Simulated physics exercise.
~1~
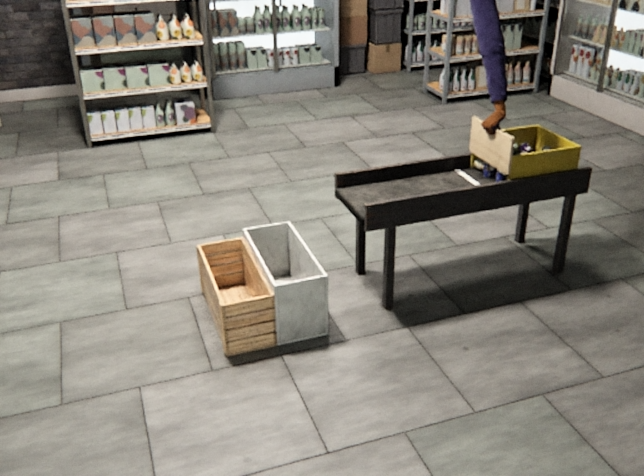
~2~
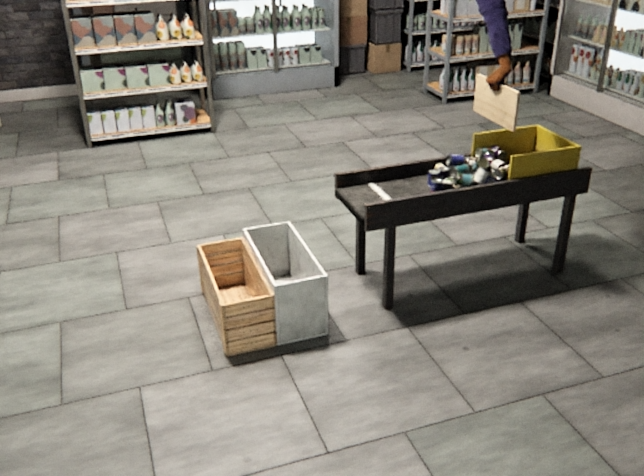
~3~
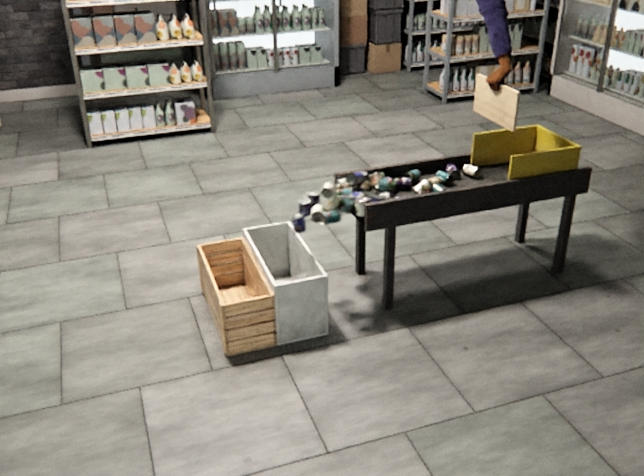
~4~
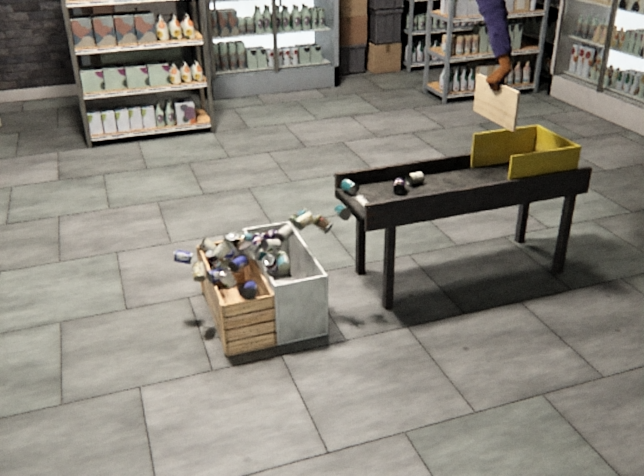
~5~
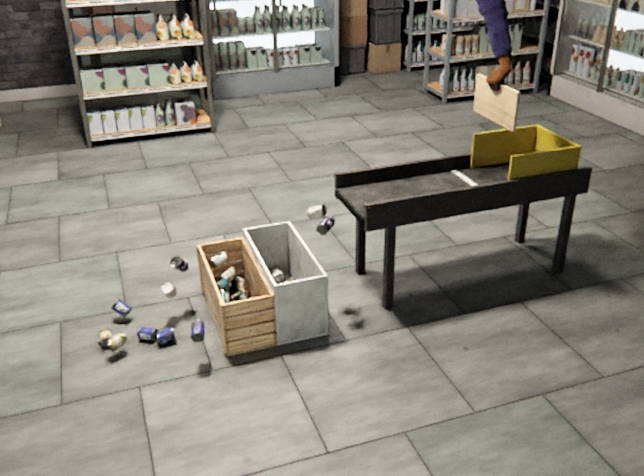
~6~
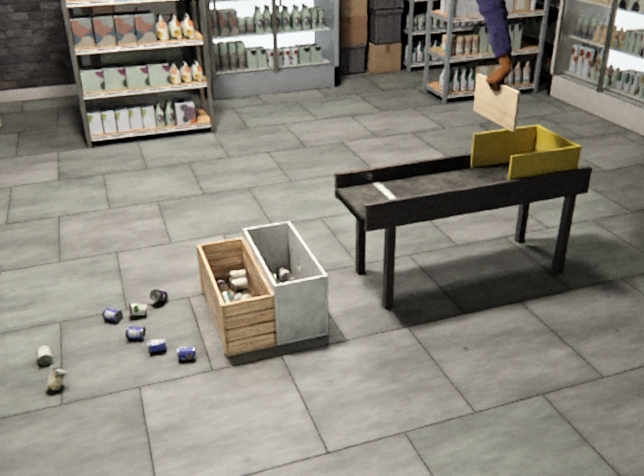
Small tins sit loose in a yellow pen at the right end of a dark, long-legged belt table, seen from above in a grey-tiled shop with stocked shelves behind. A wooden bin and a white box stand side by side on the floor to the left. A hand lifts the pale wooden gate, and the tins spill out and ride left along the belt. They tumble off its end in a scattered stream, some dropping into the two containers and others flying past. Finally the belt is empty, tins lie in both containers, and several rest on the floor left of the bin.
